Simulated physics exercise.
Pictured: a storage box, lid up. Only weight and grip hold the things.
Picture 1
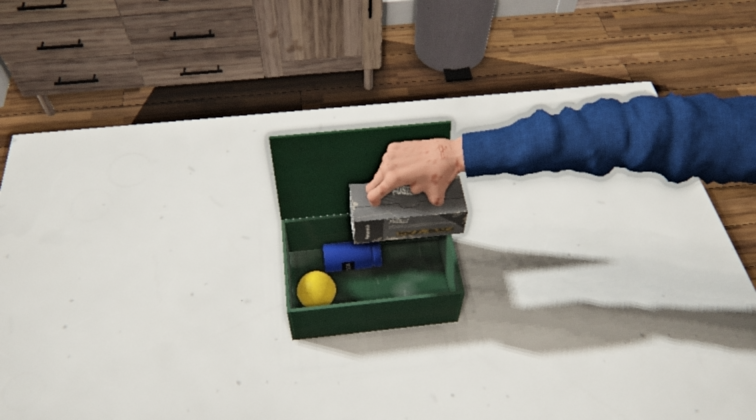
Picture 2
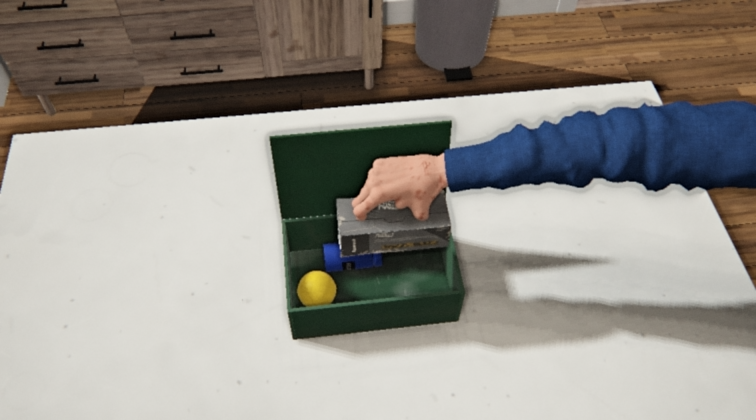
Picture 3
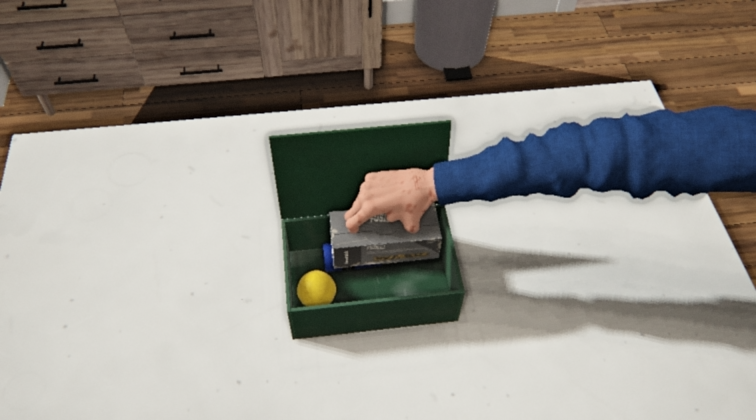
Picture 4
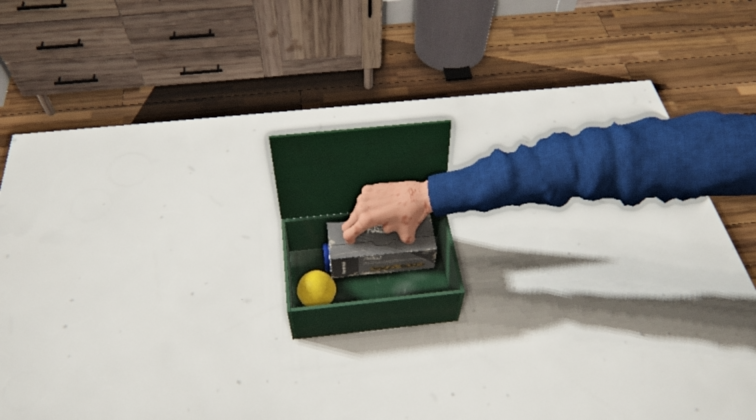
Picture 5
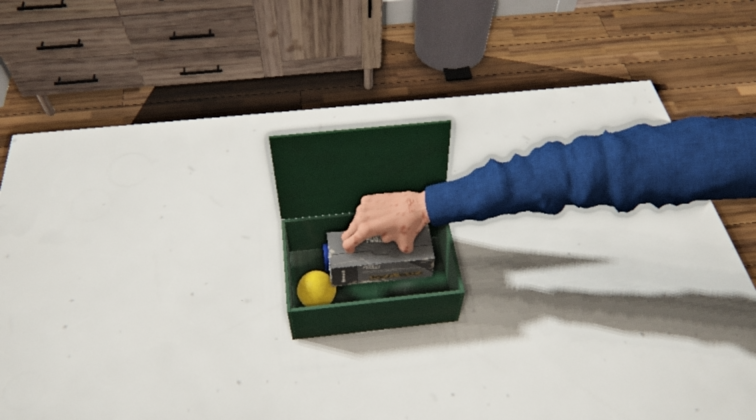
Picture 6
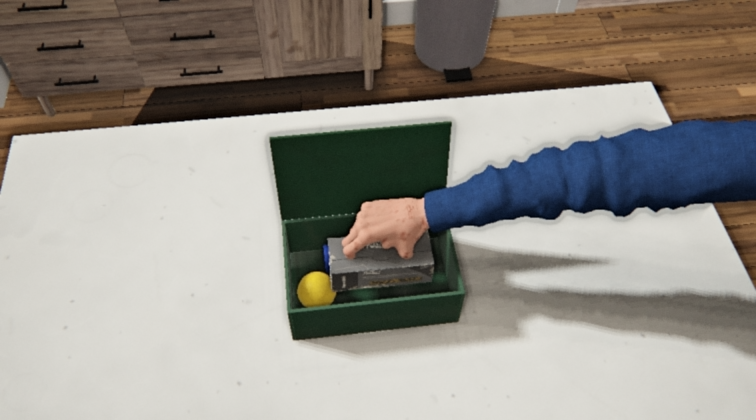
A hand in a blue sleeve lowered a grey carton into an open green box holding a yellow lemon and a blue object, shifting it slightly left, and still gripped it inside.
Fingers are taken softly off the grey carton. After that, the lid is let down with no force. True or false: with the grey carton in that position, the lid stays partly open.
False, the lid closes.
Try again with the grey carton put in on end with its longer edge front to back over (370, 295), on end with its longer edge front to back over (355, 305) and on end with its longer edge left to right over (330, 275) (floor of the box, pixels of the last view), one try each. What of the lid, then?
The lid stays up the first time, goes down the second time and stays up the third time.
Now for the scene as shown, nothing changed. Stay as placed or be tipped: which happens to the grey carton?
Result: The grey carton remains as it was set.
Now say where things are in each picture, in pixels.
In the first picture, on its way; grey carton (407, 209); yellow lemon (317, 291).
In the second picture, on its way; grey carton (393, 223); yellow lemon (317, 290).
In the third picture, on its way; grey carton (384, 235); yellow lemon (317, 290).
In the fourth picture, on its way; grey carton (381, 246); yellow lemon (317, 290).
In the fifth picture, on its way; grey carton (380, 255); yellow lemon (317, 290).
In the sixth picture, put in, still held; grey carton (380, 260); yellow lemon (317, 291).
Then, 0.90 s on from there, lid starting down; grey carton shifted a little near (388, 288).
Then, 1.60 s on from there, lid 56° above the rim; grey carton shifted a little near (388, 288).
Then, 1.90 s on from there, lid 18° above the rim; grey carton shifted a little near (388, 288).
In the end, lid shut; moved from the start, grey carton; the other 2 unmoved. At the end, from the last picture's camera, grey carton near (388, 288).
